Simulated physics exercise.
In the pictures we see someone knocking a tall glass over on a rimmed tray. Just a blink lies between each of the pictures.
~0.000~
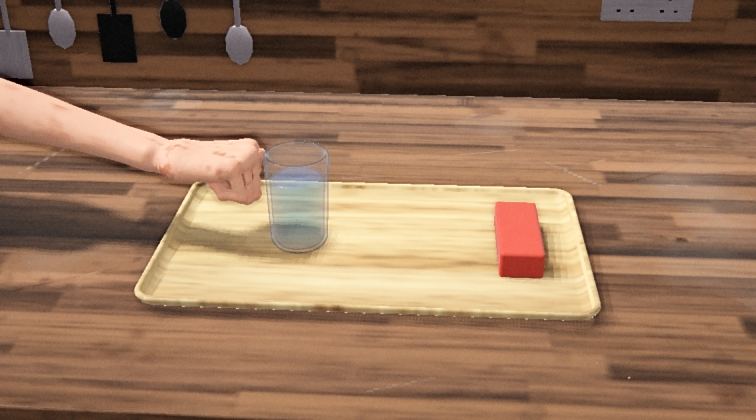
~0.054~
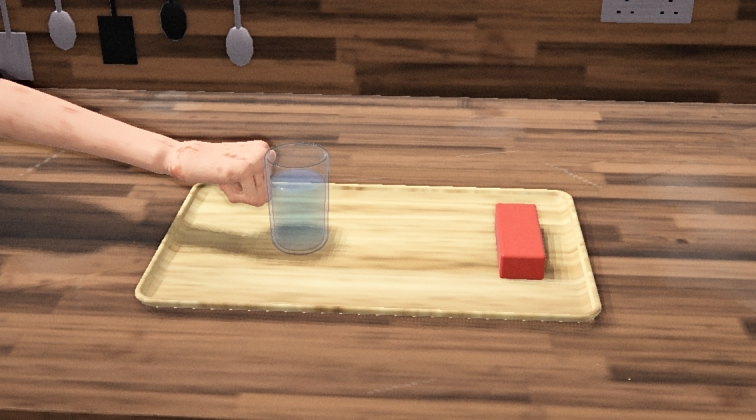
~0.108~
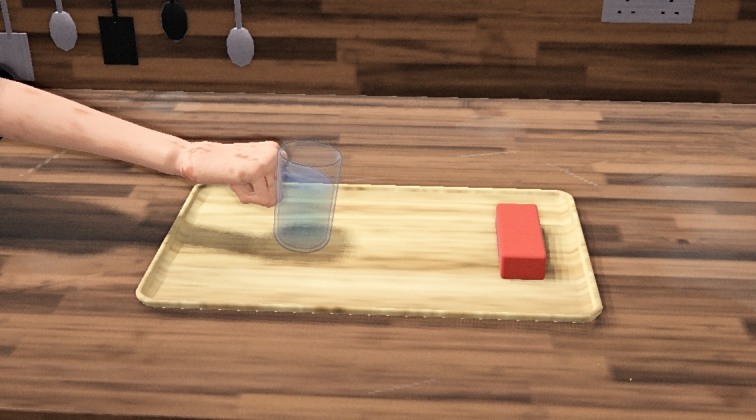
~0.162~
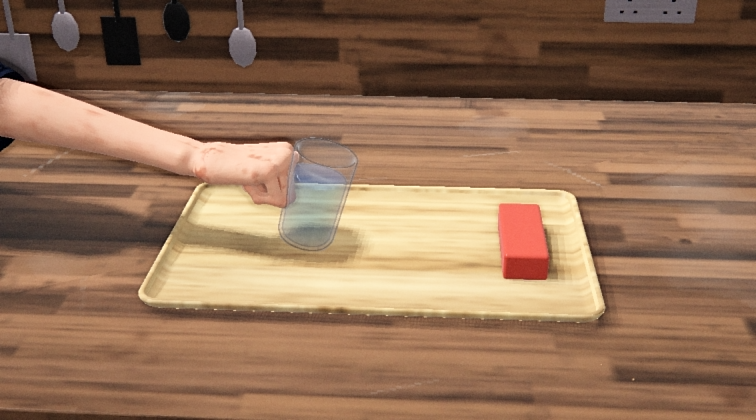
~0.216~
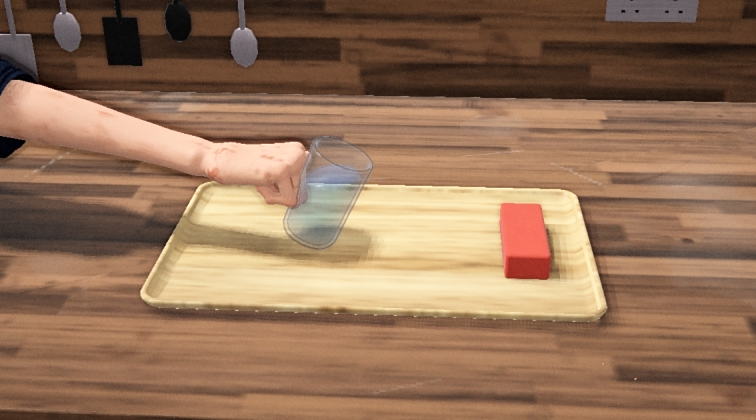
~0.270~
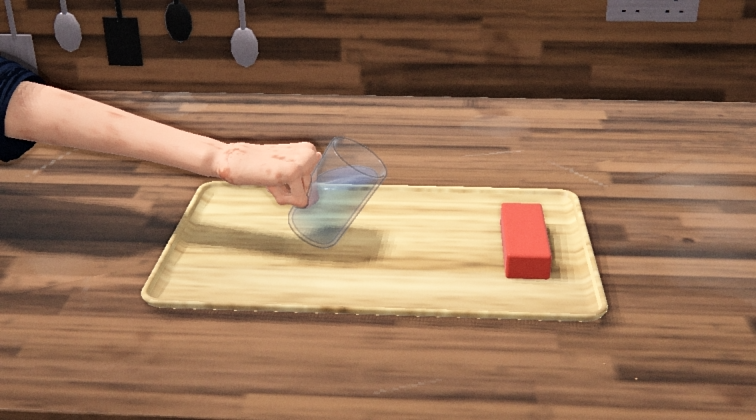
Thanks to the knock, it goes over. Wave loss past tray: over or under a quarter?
Under.
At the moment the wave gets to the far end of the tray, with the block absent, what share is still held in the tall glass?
55 in a hundred, roughly.
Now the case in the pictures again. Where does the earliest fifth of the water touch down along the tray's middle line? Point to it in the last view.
(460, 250).
A moment on, the tall glass lies on its side and 100 per cent is in the glass, 0 on the tray and 0 above or beyond its rim.
Next, the tall glass lies on its side and 61 per cent is in the glass, 26 on the tray and 13 above or beyond its rim.
Then the tall glass lies on its side and 34 per cent is in the glass, 35 on the tray and 31 above or beyond its rim.
Later the tall glass lies on its side and 18 per cent is in the glass, 65 on the tray and 17 above or beyond its rim.
Finally, 84 per cent is held by tray and glass, 16 is off the tray.
